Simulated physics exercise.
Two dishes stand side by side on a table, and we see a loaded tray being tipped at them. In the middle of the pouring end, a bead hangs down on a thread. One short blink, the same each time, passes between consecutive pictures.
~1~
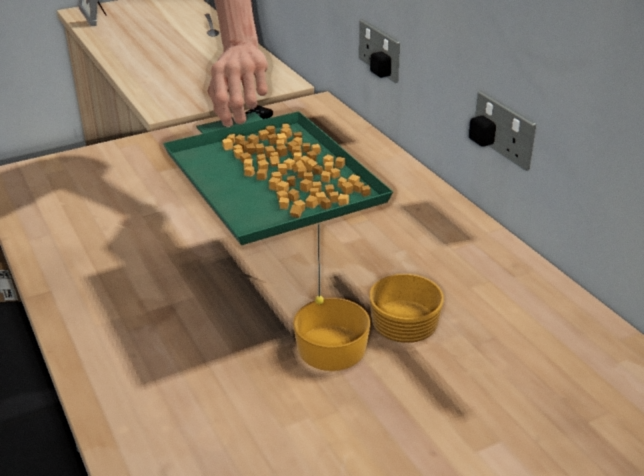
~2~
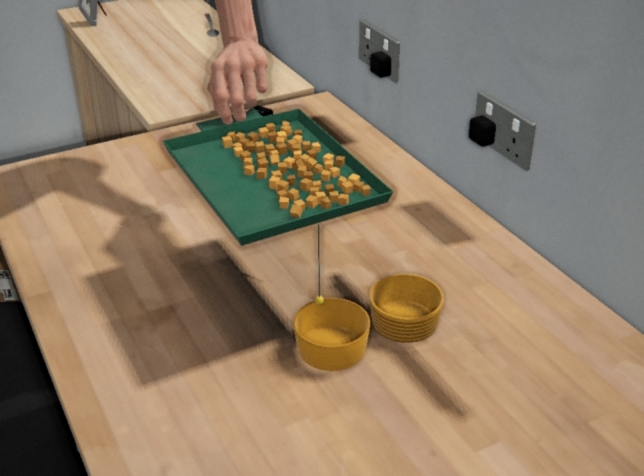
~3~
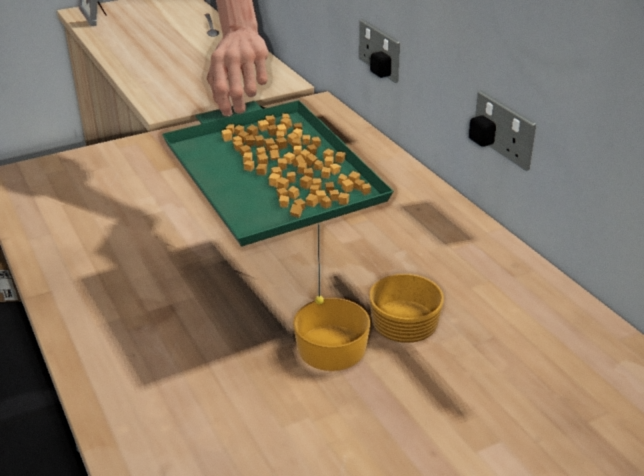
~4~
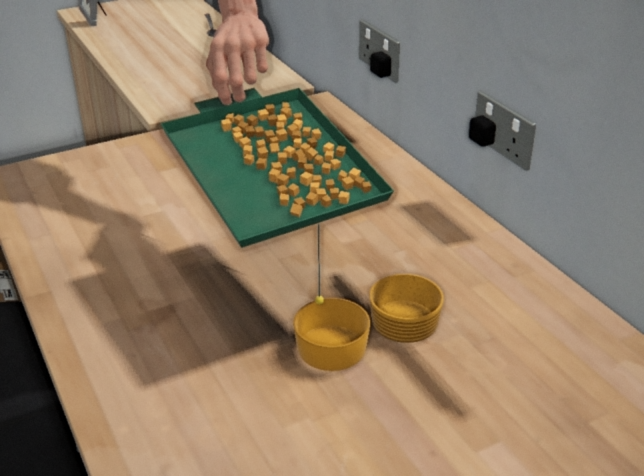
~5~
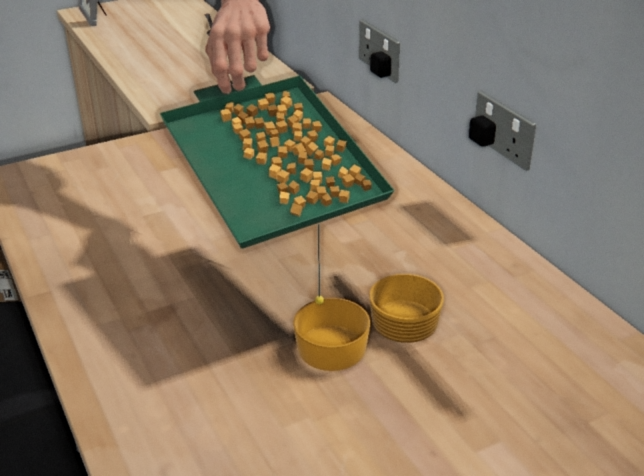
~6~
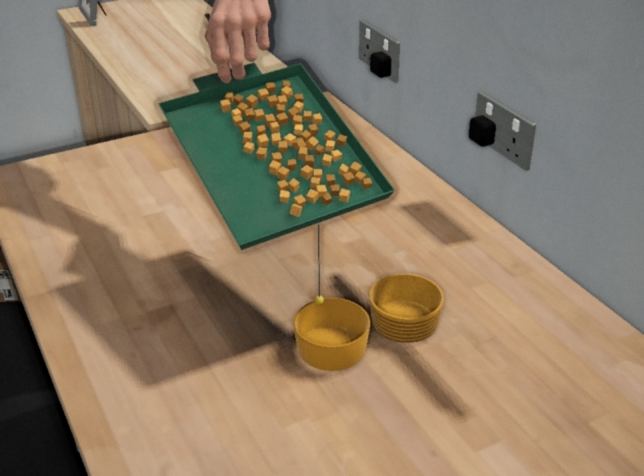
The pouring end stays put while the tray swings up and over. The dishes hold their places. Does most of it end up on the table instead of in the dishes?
Yes, most of it lands on the table.
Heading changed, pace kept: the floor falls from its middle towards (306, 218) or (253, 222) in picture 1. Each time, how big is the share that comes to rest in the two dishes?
Near 20 % and 10 %.
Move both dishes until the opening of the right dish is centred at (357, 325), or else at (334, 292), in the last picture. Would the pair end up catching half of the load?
For the two tries in order: Exceeding half, not as much as half.
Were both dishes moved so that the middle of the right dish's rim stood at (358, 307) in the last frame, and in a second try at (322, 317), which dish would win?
For the two places in order: The leftward one, the leftward one.
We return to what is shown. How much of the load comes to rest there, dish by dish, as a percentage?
Result - left dish: 20 %; right dish: 0 %.
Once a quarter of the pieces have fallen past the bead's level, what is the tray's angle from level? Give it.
Near 110 degrees.
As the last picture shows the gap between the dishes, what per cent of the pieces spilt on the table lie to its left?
About 80 percent of the spill.
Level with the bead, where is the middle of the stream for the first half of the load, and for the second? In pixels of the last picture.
Early-half point (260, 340); late-half point (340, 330).
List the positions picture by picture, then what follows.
In the first picture, corners of the pouring end at (241, 233) and (388, 191), level; middle of the load at (298, 166), croutons; left dish at (350, 355); right dish at (426, 327); bead on its thread at (319, 300).
In the second picture, corners of the pouring end at (241, 234) and (388, 191), level; middle of the load at (298, 165).
In the third picture, corners of the pouring end at (241, 235) and (388, 190), tipped barely, lowest at the left corner; middle of the load at (298, 161).
In the fourth picture, corners of the pouring end at (241, 237) and (389, 190), tipped a little, lowest at the left corner; middle of the load at (298, 155).
In the fifth picture, corners of the pouring end at (241, 239) and (389, 189), tipped a little, lowest at the left corner; middle of the load at (290, 146).
In the sixth picture, corners of the pouring end at (242, 241) and (390, 189), tipped clearly, lowest at the left corner; middle of the load at (290, 140); left dish at (350, 355); right dish at (426, 327).
Soon after the last picture, tray tipped steeply; nearly all on the tray; a small part in the air.
A little later, tray tipped past a quarter turn; about two thirds on the tray; a small part outside both; a small part in the air.
Later still, tray tipped past a quarter turn; about a quarter in the left dish; most outside both.
At rest, tray tipped past a quarter turn; about a quarter in the left dish; none in the right dish; most outside both.
